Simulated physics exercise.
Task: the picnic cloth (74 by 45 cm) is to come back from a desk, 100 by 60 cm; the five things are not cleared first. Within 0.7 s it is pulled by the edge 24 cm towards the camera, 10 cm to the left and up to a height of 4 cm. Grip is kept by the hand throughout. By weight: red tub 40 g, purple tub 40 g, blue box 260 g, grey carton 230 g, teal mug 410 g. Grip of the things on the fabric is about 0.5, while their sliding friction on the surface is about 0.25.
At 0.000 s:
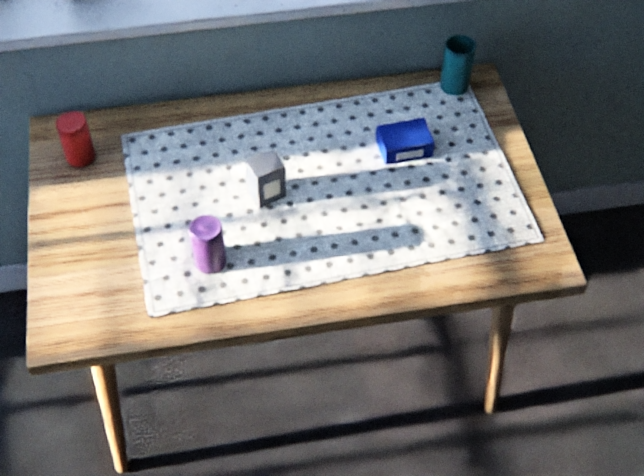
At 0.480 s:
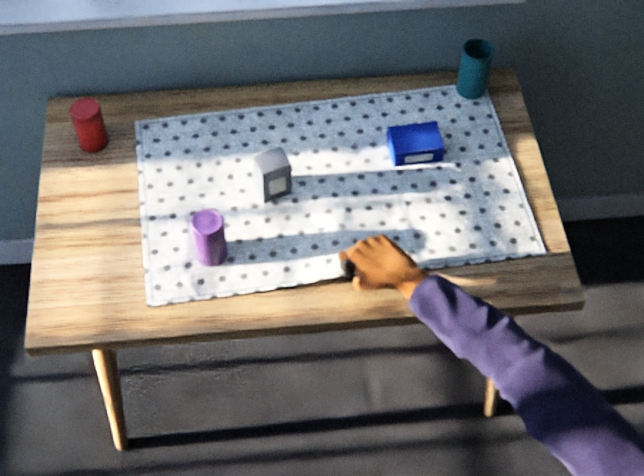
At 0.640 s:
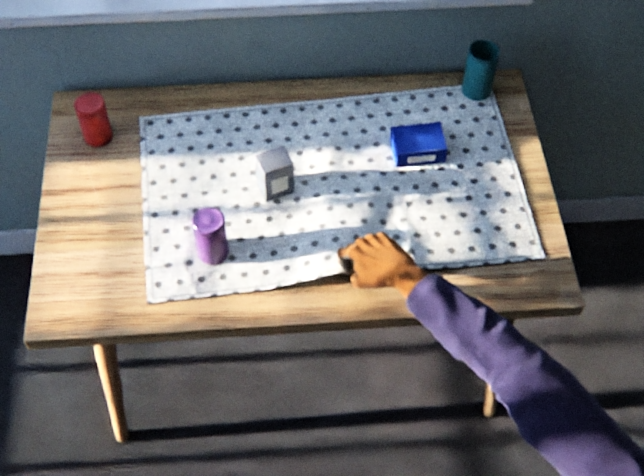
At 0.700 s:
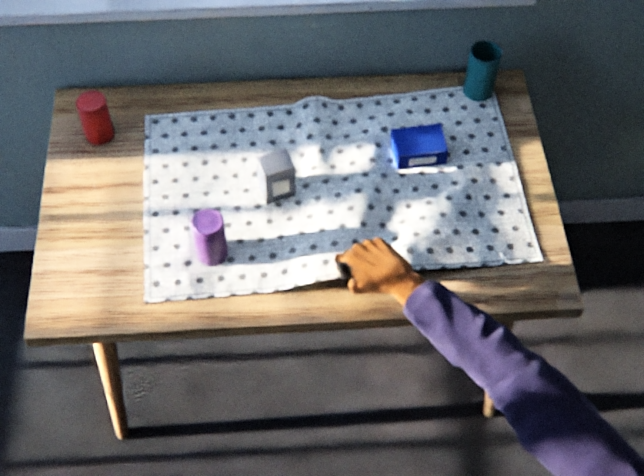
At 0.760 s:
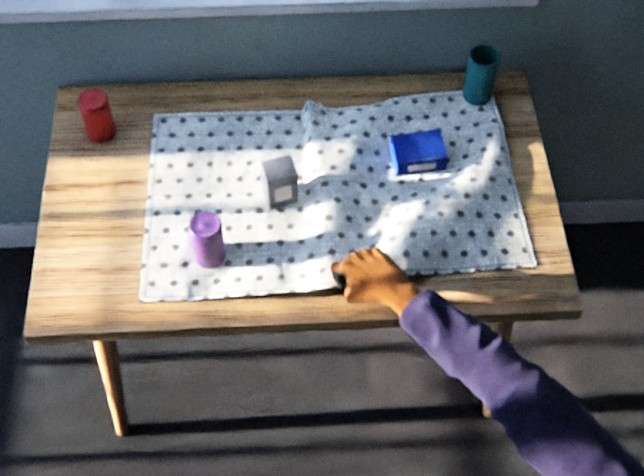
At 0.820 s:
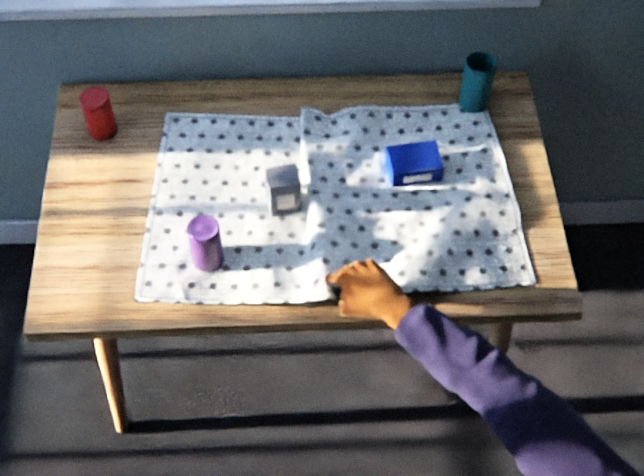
A hand in a purple sleeve grips the front edge of a dotted white cloth on a wooden table, seen from above and in front against a blue-grey wall. A purple tub, grey carton and blue box sit on the cloth, a teal mug at its far right corner, a red tub on bare wood at left. After the view shifts slightly, the hand draws the cloth a little nearer, wrinkling it, and the blue box and teal mug shift slightly with it.
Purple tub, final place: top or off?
Overboard.
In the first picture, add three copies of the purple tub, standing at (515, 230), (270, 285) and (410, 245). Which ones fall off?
Log, listed order - lost / lost / lost.
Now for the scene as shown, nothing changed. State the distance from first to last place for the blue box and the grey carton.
The blue box ends around 25 cm from its start and the grey carton around 25 cm.
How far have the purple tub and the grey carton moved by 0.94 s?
Estimate: Purple tub near 6 cm, grey carton near 10 cm.
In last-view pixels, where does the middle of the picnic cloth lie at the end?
Around (299, 289).
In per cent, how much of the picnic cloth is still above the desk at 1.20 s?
Roughly 70%.
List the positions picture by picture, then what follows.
The first picture shows purple tub (206, 227); picnic cloth corners (150, 318) (121, 136) (544, 241).
The second picture shows picnic cloth corners (148, 307) (136, 122); grip (351, 275).
The third picture shows picnic cloth corners (148, 304) (140, 118); grip (350, 272).
The fourth picture shows purple tub (207, 221); blue box (420, 139); grey carton (276, 162); picnic cloth corners (145, 303) (146, 116); grip (348, 277).
The fifth picture shows purple tub (205, 224); teal mug (485, 55); blue box (419, 146); picnic cloth corners (140, 302) (154, 114); grip (344, 286).
The sixth picture shows purple tub (203, 228); picnic cloth corners (135, 301) (167, 113) (536, 284); grip (338, 298).
At 0.9 s, 95 % of the picnic cloth is still over the top; purple tub 6 cm off its start, blue box 11 cm off its start, grey carton 10 cm off its start.
At 1.1 s, 85 % of the picnic cloth is still over the top; purple tub 12 cm off its start, blue box 19 cm off its start, grey carton 16 cm off its start.
At 1.2 s, 70 % of the picnic cloth is still over the top; purple tub 19 cm off its start at (174, 310), blue box 25 cm off its start at (383, 237), grey carton 21 cm off its start at (267, 252).
At 1.3 s, 65 % of the picnic cloth is still over the top; purple tub on its side, 26 cm off its start, blue box 27 cm off its start, grey carton 23 cm off its start.
At 2.9 s, 65 % of the picnic cloth is still over the top; purple tub over the edge, blue box 27 cm off its start at (381, 245), grey carton 24 cm off its start at (263, 263), teal mug 11 cm off its start at (465, 86).
